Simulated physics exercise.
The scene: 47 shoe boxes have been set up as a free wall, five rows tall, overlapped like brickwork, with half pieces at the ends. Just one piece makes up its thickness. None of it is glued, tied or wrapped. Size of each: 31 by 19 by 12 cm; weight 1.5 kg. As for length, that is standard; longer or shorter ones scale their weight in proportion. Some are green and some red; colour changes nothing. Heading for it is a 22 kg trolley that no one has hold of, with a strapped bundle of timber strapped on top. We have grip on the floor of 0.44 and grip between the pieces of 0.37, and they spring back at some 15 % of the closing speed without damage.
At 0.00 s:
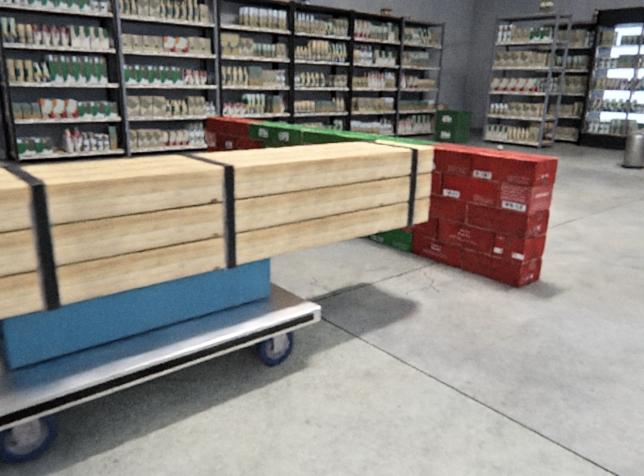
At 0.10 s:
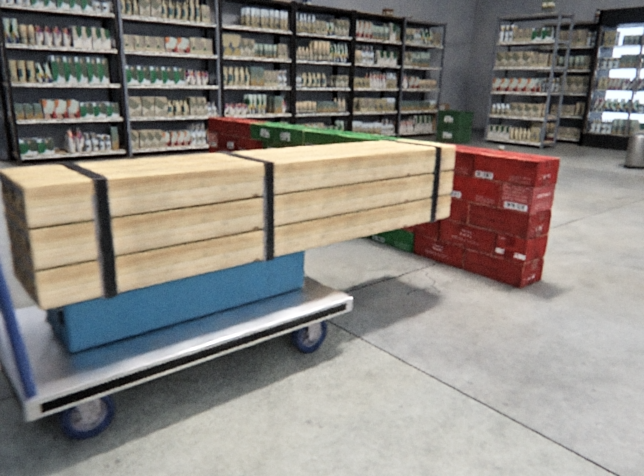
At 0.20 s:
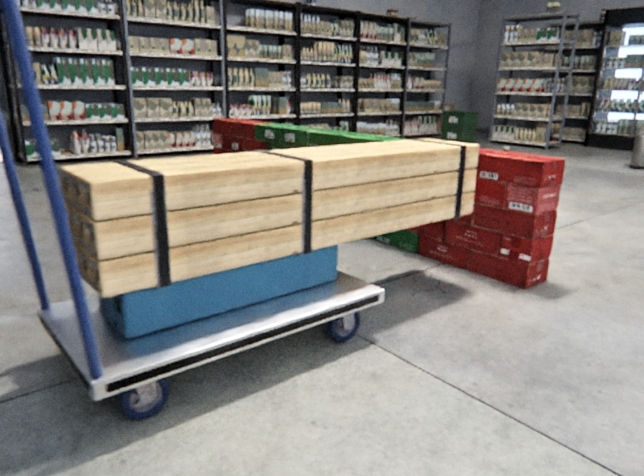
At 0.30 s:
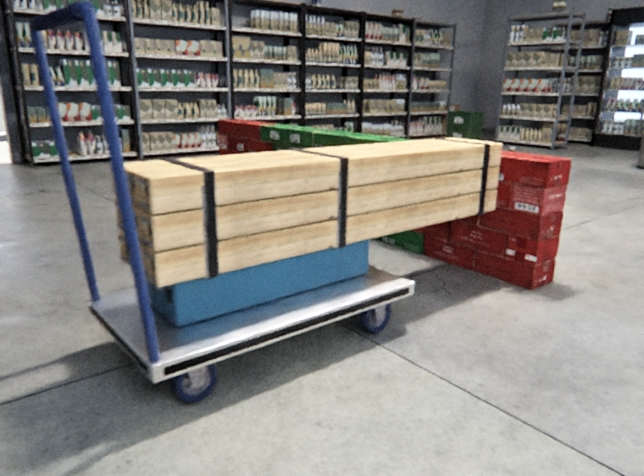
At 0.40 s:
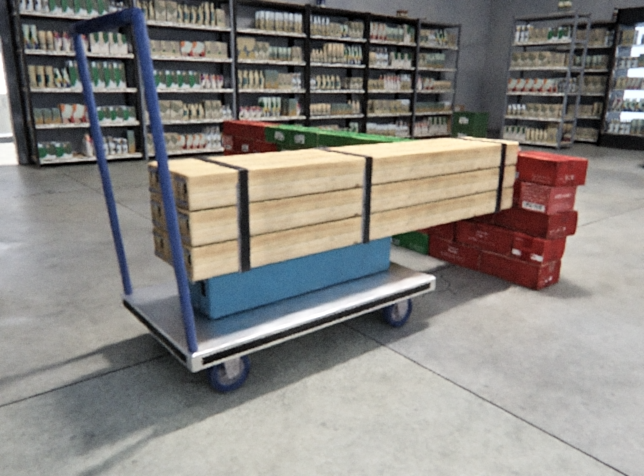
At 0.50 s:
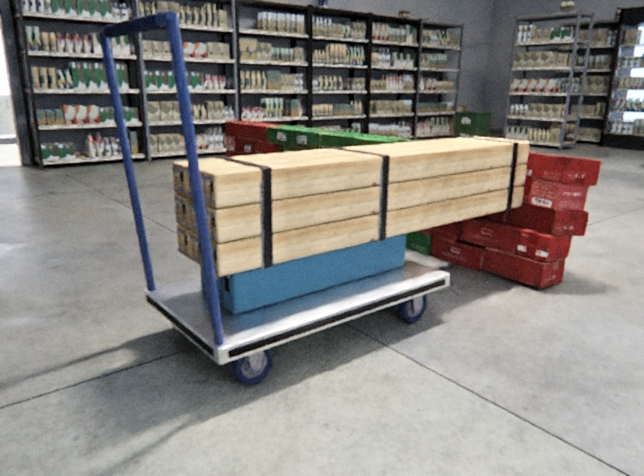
In the video, a blue-handled platform trolley carrying strapped wooden beams on a blue block rolls to the right across a concrete floor, and the beams push into a stacked wall of red and green boxes, shifting several red ones.
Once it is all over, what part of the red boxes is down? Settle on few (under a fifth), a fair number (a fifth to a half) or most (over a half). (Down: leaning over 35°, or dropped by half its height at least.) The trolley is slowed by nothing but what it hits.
Verdict: A fair number.
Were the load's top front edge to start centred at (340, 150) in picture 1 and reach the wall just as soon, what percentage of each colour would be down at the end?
Down at the end: Red 30 per cent, green 0 per cent.
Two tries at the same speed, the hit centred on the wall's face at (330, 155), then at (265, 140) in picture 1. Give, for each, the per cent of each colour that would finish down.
You'd get red at 0 followed by 10, and green at 40 followed by 30 percent.
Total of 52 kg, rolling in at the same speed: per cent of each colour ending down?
Red 30, green 0 per cent.
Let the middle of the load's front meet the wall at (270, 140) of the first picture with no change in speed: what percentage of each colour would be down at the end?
Result - red: 10 %; green: 30 %.
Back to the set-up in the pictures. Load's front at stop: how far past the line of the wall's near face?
Looks like around 75 cm beyond, give or take.
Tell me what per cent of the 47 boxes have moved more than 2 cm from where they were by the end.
25 percent.
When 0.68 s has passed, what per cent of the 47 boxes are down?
By then 5 %.
After 0.68 s, load 25 cm past the wall's line, still rolling; 2 of the 24 red boxes down (2 of 47 in all colours); top red box 32° from how it stood, 57 mm lower.
After 0.96 s, load 41 cm past the wall's line, still rolling; 8 of the 24 red boxes down (9 of 47 in all colours); top red box upside down.
In the end (2.2 s), load 76 cm past the wall's line, stopped; 8 of the 24 red boxes down (9 of 47 in all colours); top red box upside down; top green box unmoved. That is 33 per cent. From the last view, middles, top green box near (316, 139).
